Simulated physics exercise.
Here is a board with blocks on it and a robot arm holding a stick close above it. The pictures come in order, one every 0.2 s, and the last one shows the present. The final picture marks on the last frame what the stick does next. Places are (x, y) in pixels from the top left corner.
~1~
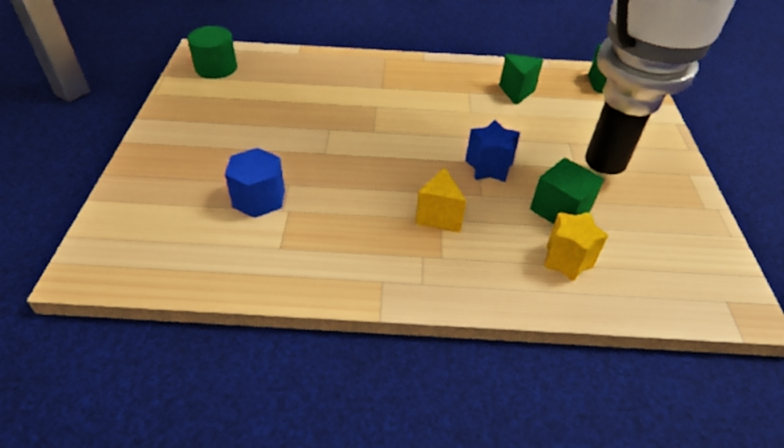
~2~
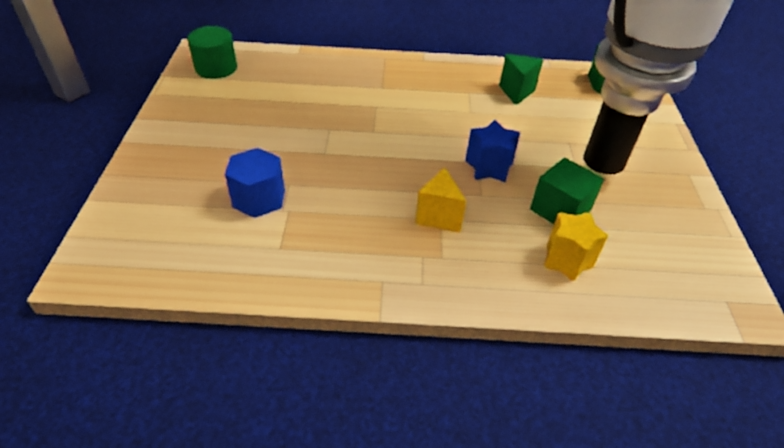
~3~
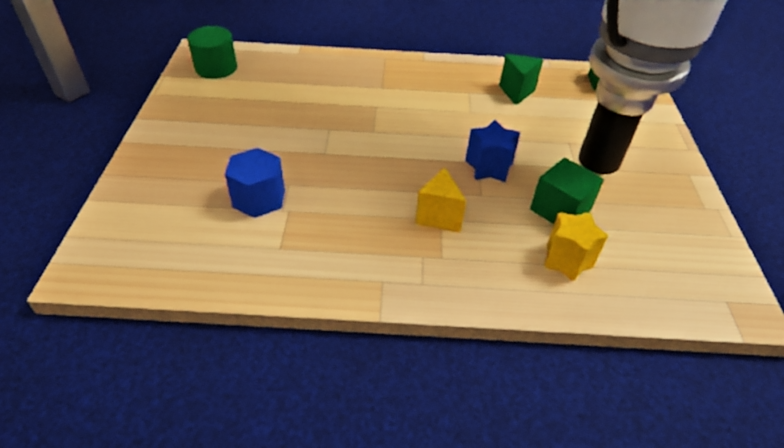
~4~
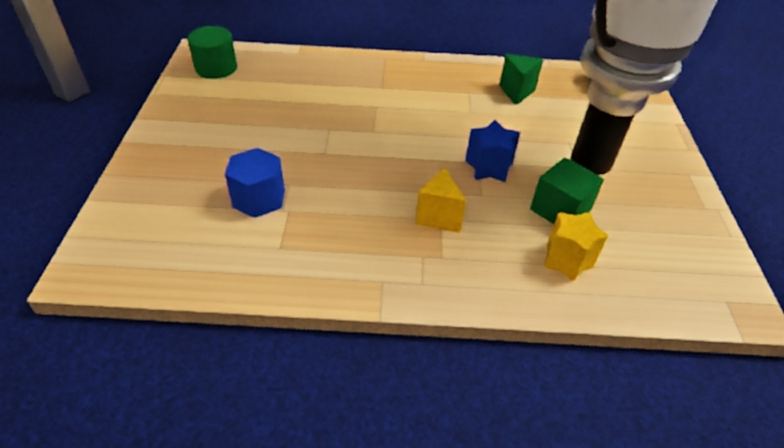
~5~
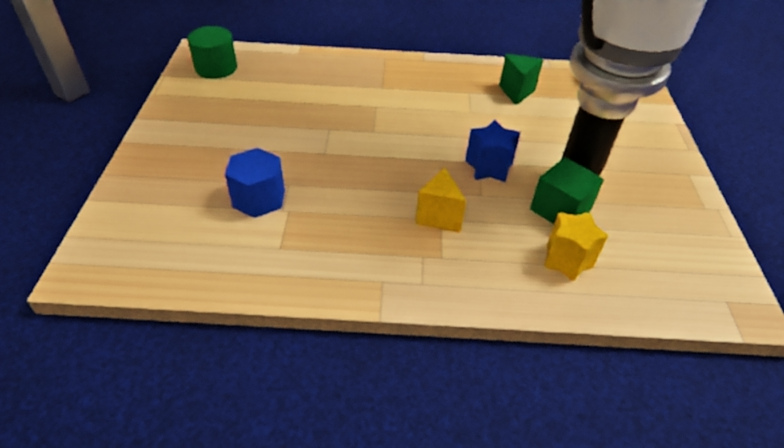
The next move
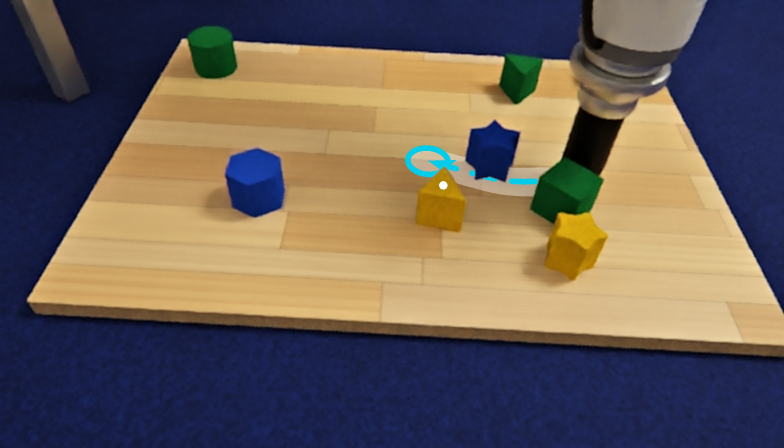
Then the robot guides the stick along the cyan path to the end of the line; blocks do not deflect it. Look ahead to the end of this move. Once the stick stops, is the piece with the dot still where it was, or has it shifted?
It will remain on its spot.
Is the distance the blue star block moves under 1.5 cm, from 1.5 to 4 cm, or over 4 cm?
Goes over 4 cm.
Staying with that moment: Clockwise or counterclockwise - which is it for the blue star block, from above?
Spins clockwise.
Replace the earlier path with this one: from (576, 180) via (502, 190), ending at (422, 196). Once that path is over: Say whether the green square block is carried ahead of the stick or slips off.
It falls back or aside.
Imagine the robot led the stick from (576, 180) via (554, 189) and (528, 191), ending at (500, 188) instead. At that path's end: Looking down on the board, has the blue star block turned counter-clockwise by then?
No, that is not what happens.
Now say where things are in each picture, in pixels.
Tip of the stick at (606, 161), middles of tops, yellow triangular piece at (443, 185), blue star block at (496, 135), green square block at (572, 177), in the first picture.
Stick at (604, 161), nothing pushed, in the second picture.
Stick at (599, 161), nothing pushed, in the third picture.
Stick at (591, 162), nothing pushed, in the fourth picture.
Stick at (582, 165), yellow triangular piece at (443, 185), blue star block at (496, 135), green square block at (572, 177), in the fifth picture.
The line goes from (576, 180) through (501, 180) to (428, 161); the dot is on the yellow triangular piece.
On the path given first. One third of the way, stick at (530, 166); green square block at (561, 181), turned 40° anticlockwise.
Two thirds of the way, stick at (477, 158); blue star block at (454, 121), turned 30° clockwise; green square block at (561, 182), turned 40° anticlockwise.
At the end, stick at (430, 145); yellow triangular piece unmoved; blue star block at (423, 106), turned 60° clockwise; green square block at (561, 182), turned 40° anticlockwise.
